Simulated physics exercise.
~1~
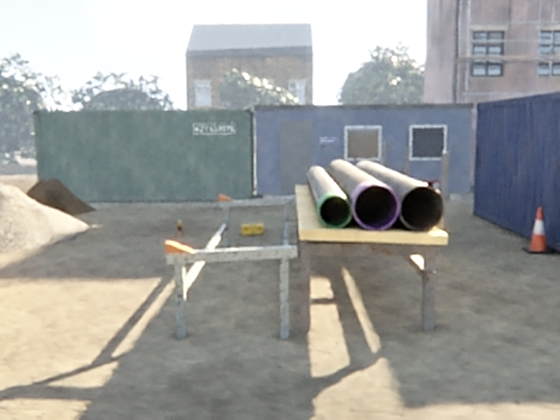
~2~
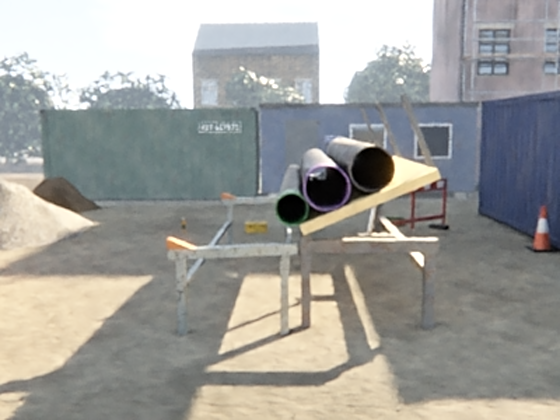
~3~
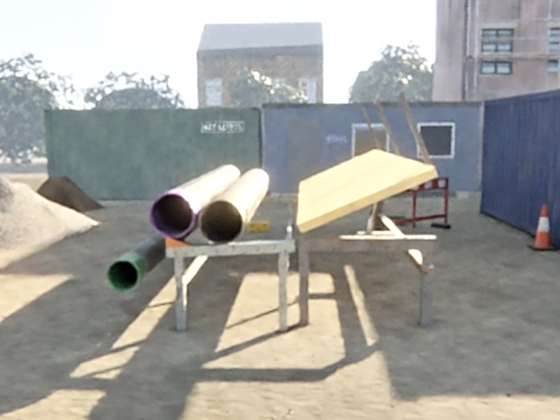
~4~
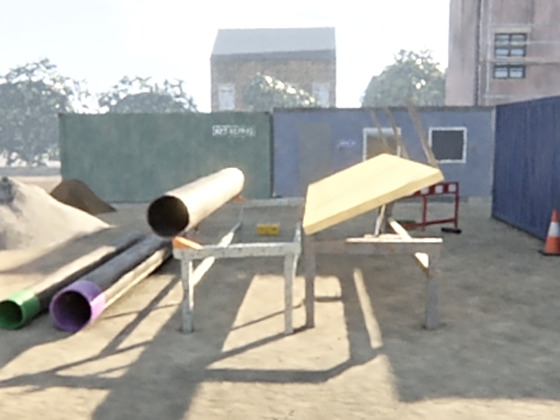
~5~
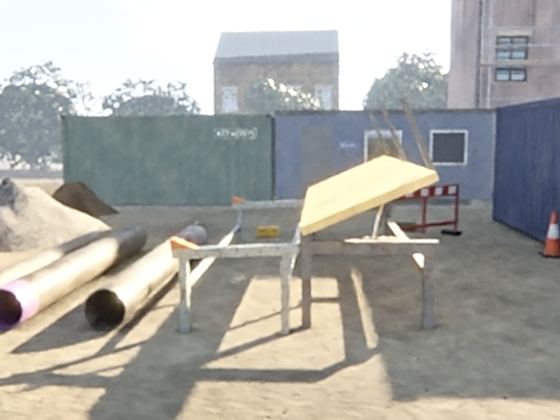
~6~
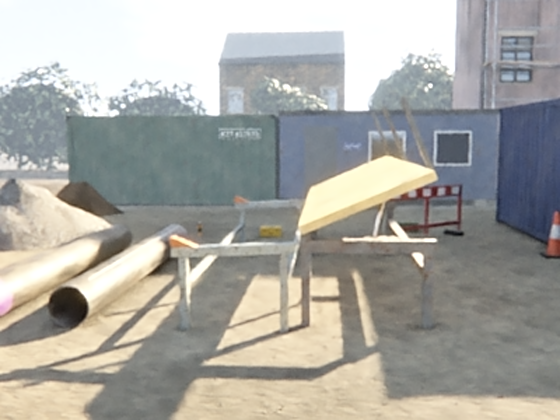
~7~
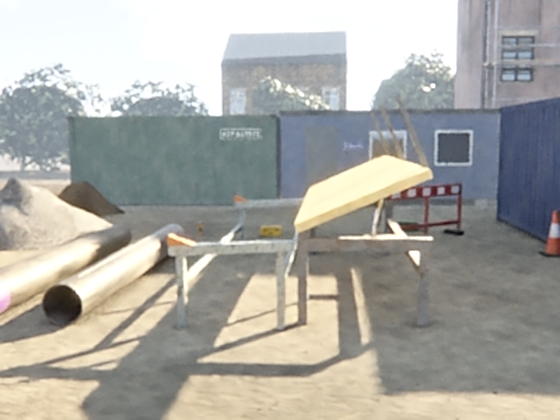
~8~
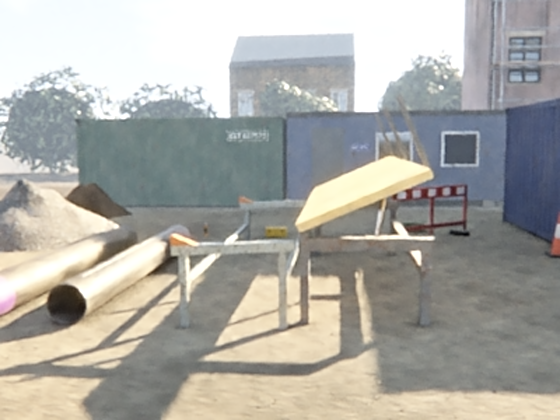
Three steel pipes rolling left off a tilting deck, crossing a low rack and dropping off its far end onto sandy ground.
